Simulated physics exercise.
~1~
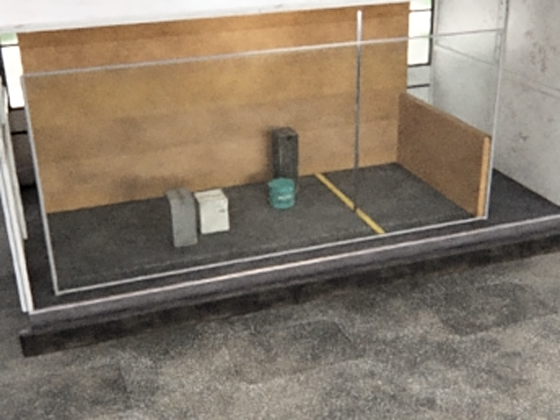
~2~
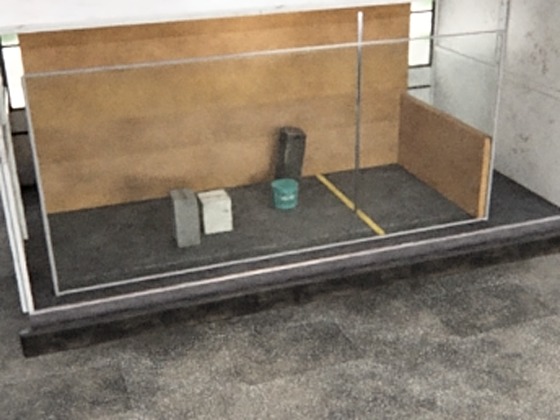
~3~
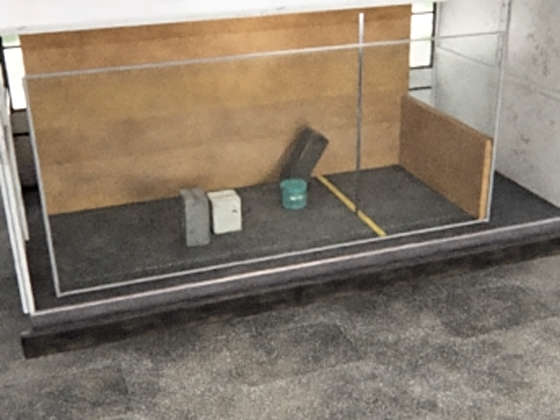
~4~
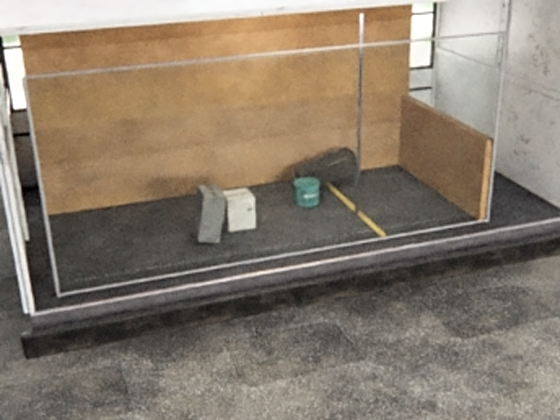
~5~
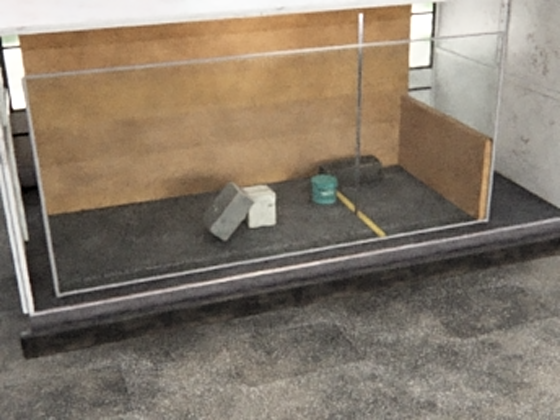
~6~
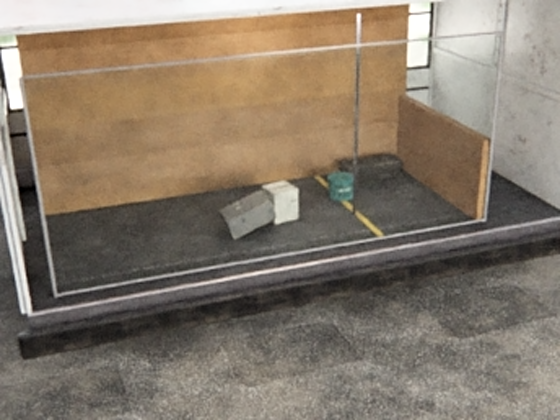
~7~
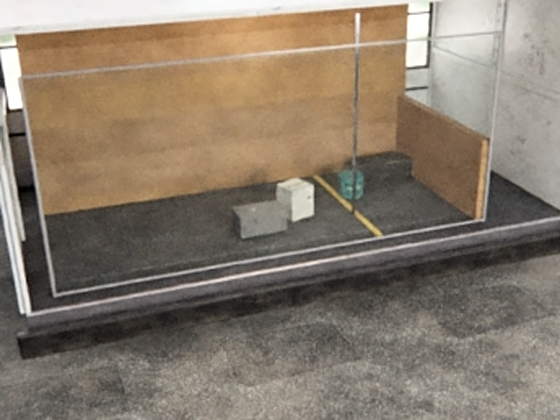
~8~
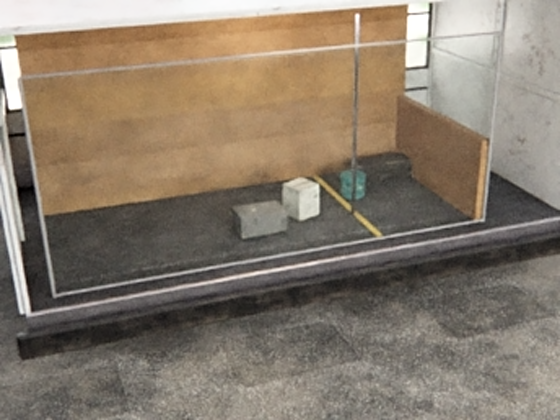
A black tall box topples right while a teal bucket slides rightward across the yellow line.
